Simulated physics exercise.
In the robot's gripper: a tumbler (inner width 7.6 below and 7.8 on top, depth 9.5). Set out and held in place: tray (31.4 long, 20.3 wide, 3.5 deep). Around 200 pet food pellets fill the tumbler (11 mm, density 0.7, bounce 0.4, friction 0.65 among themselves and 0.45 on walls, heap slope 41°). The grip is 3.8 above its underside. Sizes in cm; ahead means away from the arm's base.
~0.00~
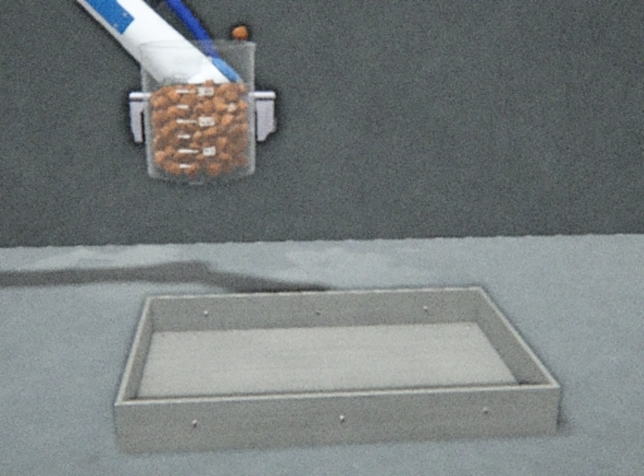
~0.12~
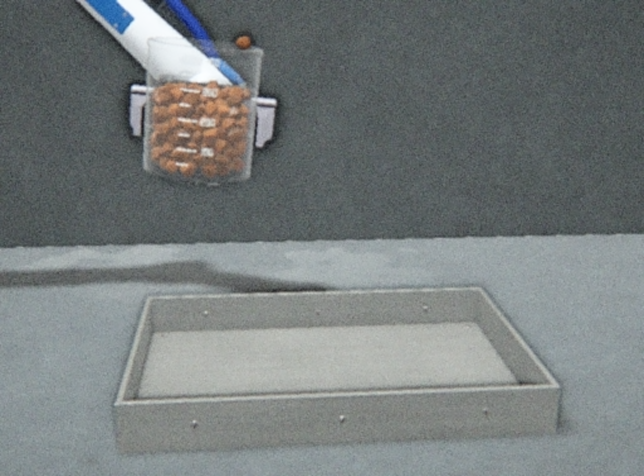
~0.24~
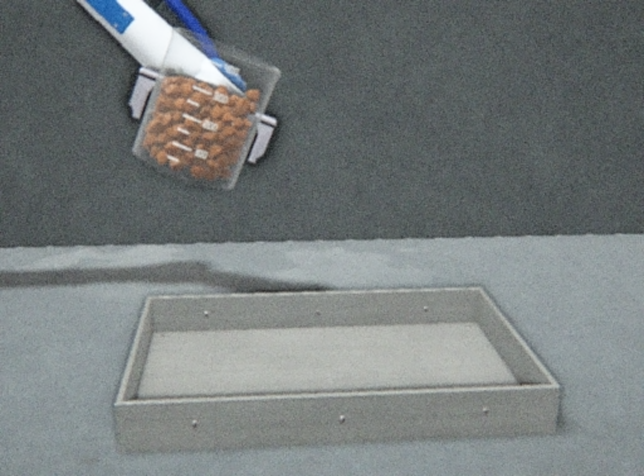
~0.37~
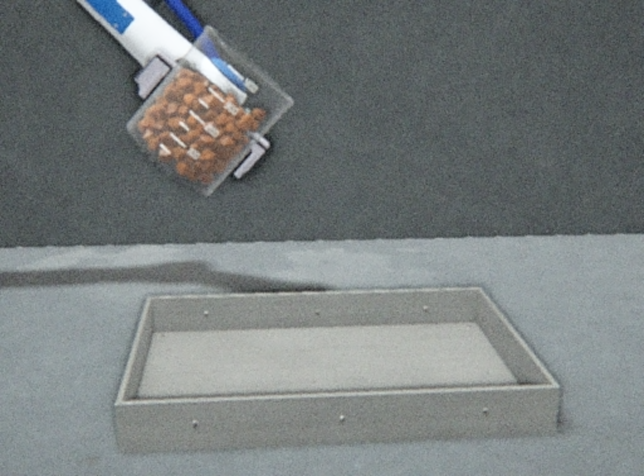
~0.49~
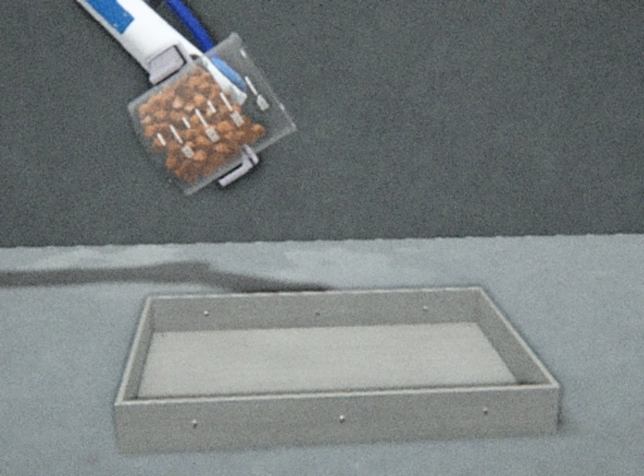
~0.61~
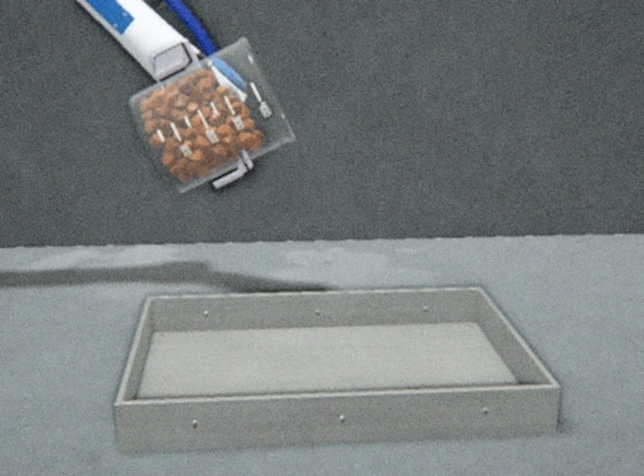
Above a shallow, empty grey tray on a grey surface, a robot arm's gripper holds a clear tumbler full of brown pellets upright, then tilts it steadily to the right until it leans steeply, the pellets shifting inside.
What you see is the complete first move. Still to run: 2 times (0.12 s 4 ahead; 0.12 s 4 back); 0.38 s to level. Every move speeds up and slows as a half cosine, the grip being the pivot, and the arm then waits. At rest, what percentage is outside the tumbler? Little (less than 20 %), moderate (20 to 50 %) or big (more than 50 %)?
Share outside the tumbler: Little (less than 20 %).
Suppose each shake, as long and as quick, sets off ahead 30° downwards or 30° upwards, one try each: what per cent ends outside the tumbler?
Some 0 and 25 per cent.
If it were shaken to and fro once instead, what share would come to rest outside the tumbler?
Then about 10 per cent.
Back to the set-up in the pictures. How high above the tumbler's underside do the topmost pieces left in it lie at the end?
Roughly 8.0 cm.
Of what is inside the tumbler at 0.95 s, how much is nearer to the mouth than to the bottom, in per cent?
Roughly 35 per cent.
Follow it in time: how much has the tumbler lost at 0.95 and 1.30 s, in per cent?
About 5, 10.
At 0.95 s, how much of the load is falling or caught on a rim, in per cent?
Some 4 per cent.
By 0.95 s, tilted 64° forward, highest piece 24 above the table; 189 in the tumbler, 7 in the tray, 8 in flight or on a rim.
By 1.30 s, tilted 27° forward, highest piece 26 above the table; 182 in the tumbler, 21 in the tray, 1 in flight or on a rim.
By 1.67 s, level, highest piece 27 above the table; 182 in the tumbler, 22 in the tray.
By 2.72 s, level, highest piece 26 above the table; 182 in the tumbler, 22 in the tray.
Final count, 182 in the tumbler, 22 in the tray. That is 11 % outside the tumbler.
